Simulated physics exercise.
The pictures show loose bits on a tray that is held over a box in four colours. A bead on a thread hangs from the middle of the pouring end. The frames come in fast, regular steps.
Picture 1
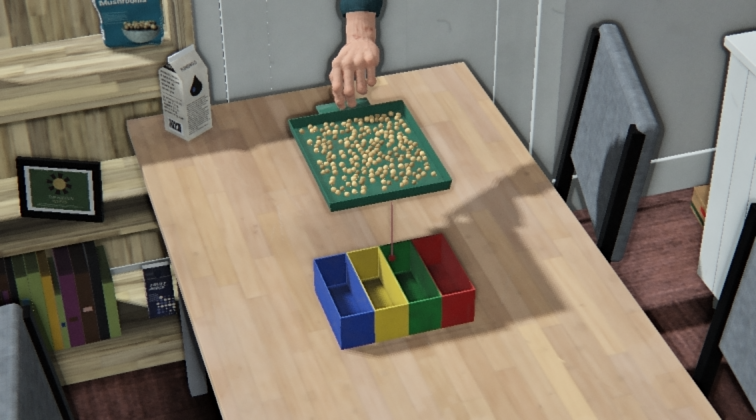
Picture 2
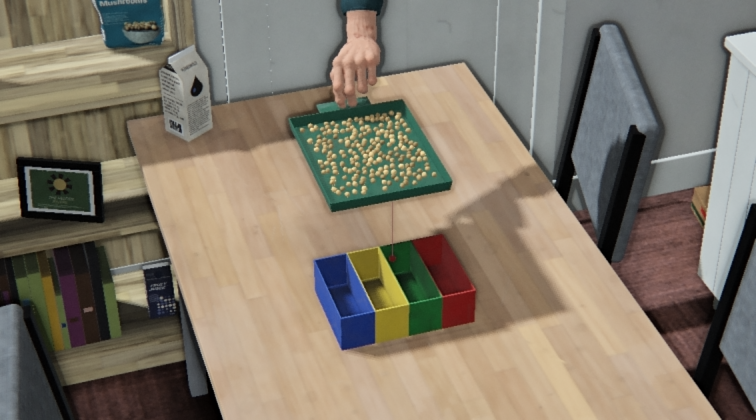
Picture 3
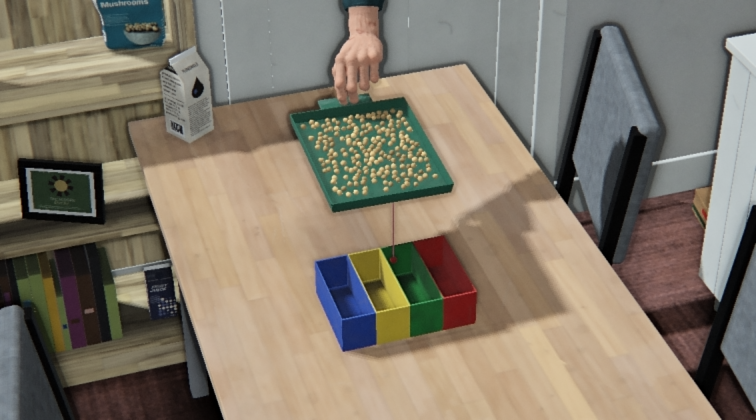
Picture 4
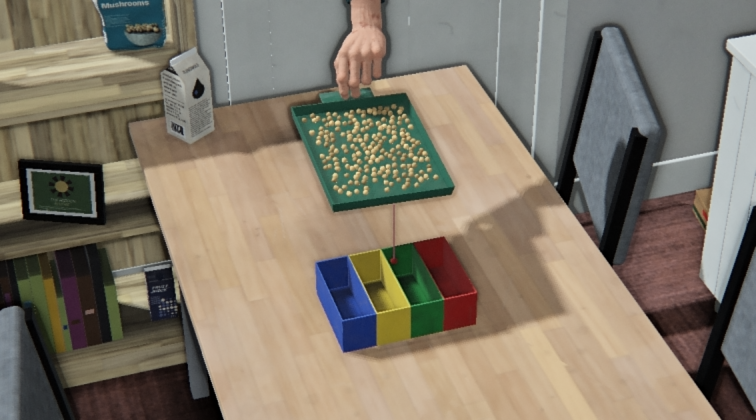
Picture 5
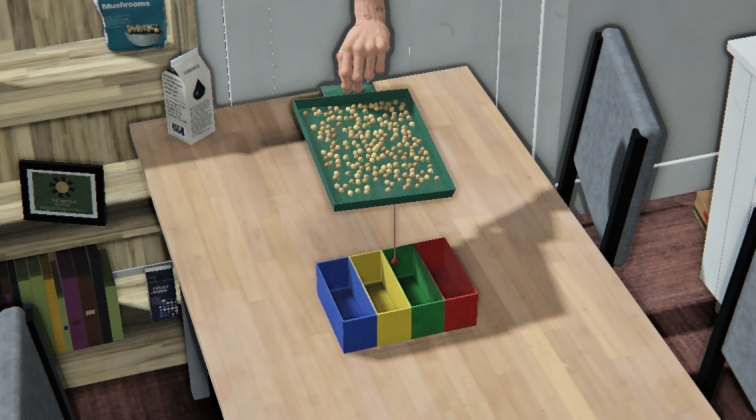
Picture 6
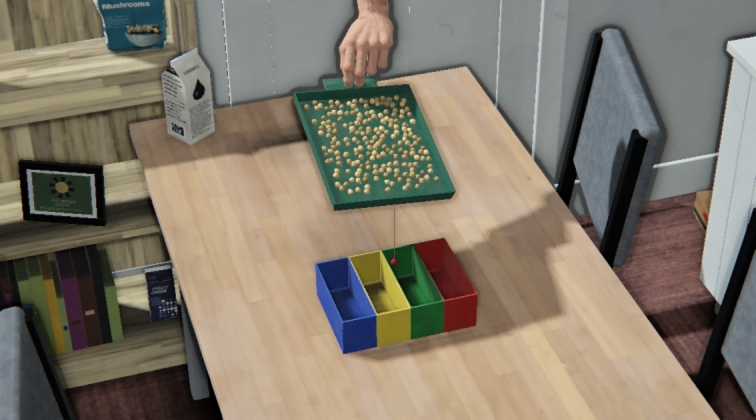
A hand gripping the far edge of a green tray of dried chickpeas holds it level at first, then slowly tips it a little toward its near right corner, the chickpeas staying spread across it. Below, a box with blue, yellow, green and red cells sits still beneath a hanging thread and bead. The steady view looks down on a wooden table beside shelves, a carton and grey chairs.
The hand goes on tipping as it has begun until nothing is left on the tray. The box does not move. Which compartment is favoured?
It favours the red compartment.
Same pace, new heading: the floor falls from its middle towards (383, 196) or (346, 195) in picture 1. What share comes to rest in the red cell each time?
In turn 20 and 0 in a hundred.
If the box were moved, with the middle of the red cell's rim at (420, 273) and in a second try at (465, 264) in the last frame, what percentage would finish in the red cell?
Near 30 % and 40 %.
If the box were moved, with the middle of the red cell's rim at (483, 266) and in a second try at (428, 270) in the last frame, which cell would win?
In turn: The green one; red.
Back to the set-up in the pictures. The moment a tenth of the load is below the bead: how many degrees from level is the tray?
Roughly 110°.
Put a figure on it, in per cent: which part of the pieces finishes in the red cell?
About 50 per cent.
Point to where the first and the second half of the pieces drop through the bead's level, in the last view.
First near (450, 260), later near (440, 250).
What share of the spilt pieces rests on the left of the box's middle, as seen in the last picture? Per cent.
It comes to 0 per cent or so.
Just after the last frame, tray tipped steeply; almost all on the tray; just a few falling or outside the box.
A moment on, tray tipped right over; almost all on the tray; about a tenth in the red cell; just a few in the green cell; just a few falling or outside the box.
Further on, tray tipped past a quarter turn; roughly half in the red cell; roughly a quarter in the green cell; just a few in the yellow cell; roughly a quarter falling or outside the box.
When it is over, tray tipped past a quarter turn; roughly half in the red cell; roughly a quarter in the green cell; just a few in the yellow cell; not one in the blue cell; roughly a quarter outside the box.
